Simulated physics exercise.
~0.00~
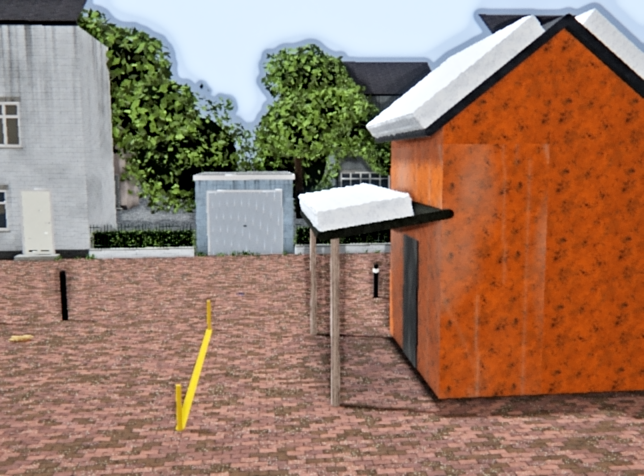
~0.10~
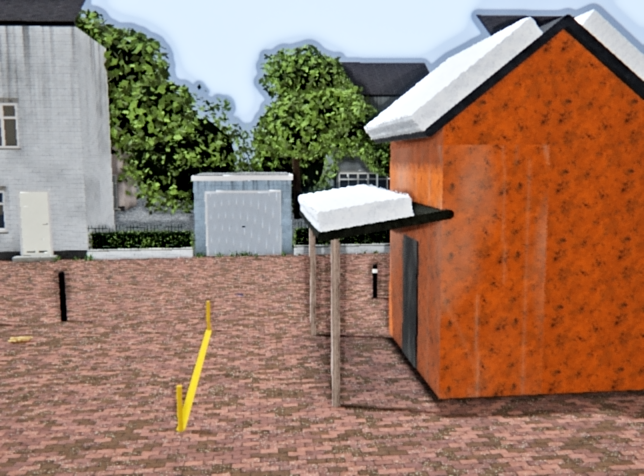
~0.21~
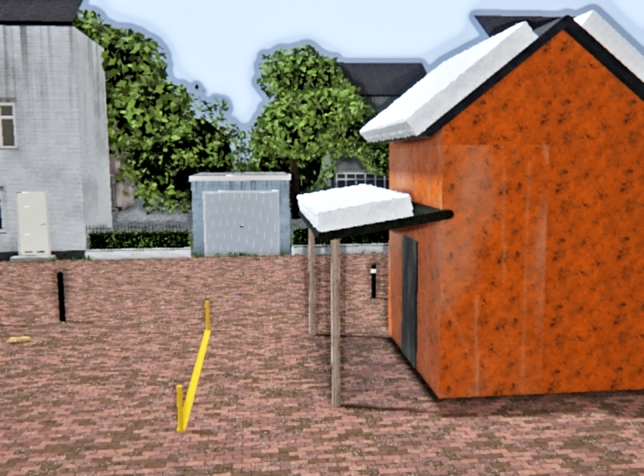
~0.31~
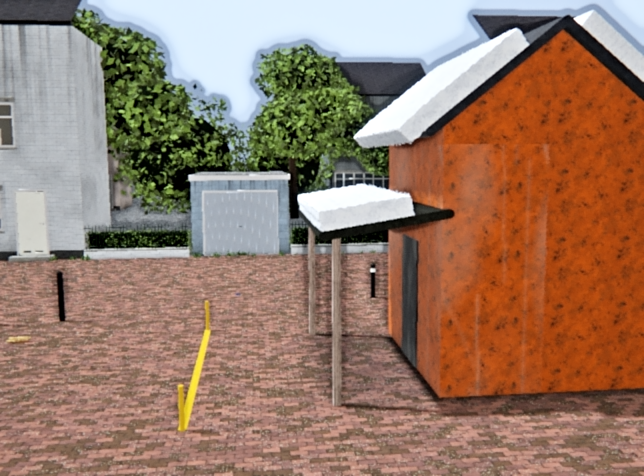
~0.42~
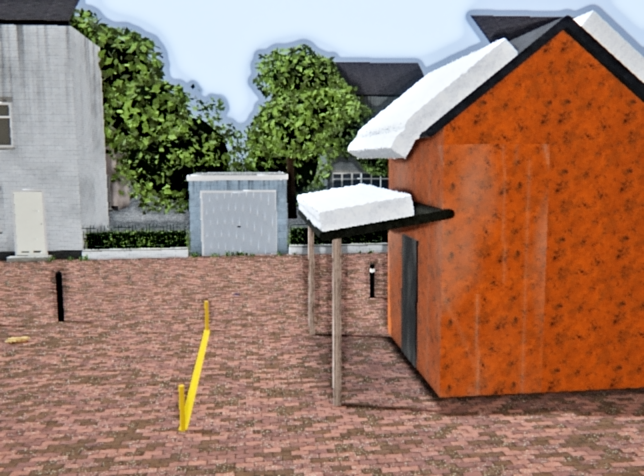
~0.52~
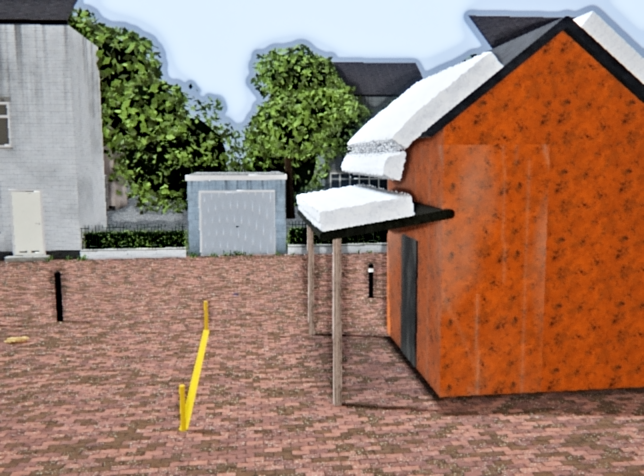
In a brick-paved yard, a thick white slab slides down the steep left roof of an orange building, pushes out past its edge above a snow-covered lean-to, and cracks, its front part bending downward.
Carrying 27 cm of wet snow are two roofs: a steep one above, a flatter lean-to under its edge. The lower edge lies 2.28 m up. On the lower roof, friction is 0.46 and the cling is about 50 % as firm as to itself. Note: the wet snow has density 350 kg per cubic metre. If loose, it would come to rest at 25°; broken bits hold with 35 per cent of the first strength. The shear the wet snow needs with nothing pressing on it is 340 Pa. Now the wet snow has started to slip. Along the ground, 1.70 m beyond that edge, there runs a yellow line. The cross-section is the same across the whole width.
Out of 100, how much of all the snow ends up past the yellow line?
About 35 %.
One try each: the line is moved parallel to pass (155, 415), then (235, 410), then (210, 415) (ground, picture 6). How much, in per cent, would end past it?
Respectively about 25 in a hundred, 50 in a hundred and 40 in a hundred.
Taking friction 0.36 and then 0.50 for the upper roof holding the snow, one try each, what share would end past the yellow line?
Respectively near 25 % and near 14 %.
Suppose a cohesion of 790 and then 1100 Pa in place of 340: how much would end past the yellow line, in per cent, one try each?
Try one gives 18 per cent, try two gives 10 per cent.
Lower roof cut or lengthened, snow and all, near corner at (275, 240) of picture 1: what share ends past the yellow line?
It would come to roughly 25 percent.
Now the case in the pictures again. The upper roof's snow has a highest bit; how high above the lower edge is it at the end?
I'd put it at around 0.5 m up.
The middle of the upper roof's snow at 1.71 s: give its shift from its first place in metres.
Distance from start: Around 4.4 m.
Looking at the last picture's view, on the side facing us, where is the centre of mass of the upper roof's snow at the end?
(199, 356).
By 1.07 s, none is below the lower edge and 0 % is past the line.
By 1.71 s, 59 % is below the lower edge and 22 % is past the line.
By 2.36 s, 61 % is below the lower edge and 35 % is past the line.
By 3.00 s, 61 % is below the lower edge and 35 % is past the line.
By 3.10 s, at the end, 61 % is below the lower edge and 35 % is past the line.
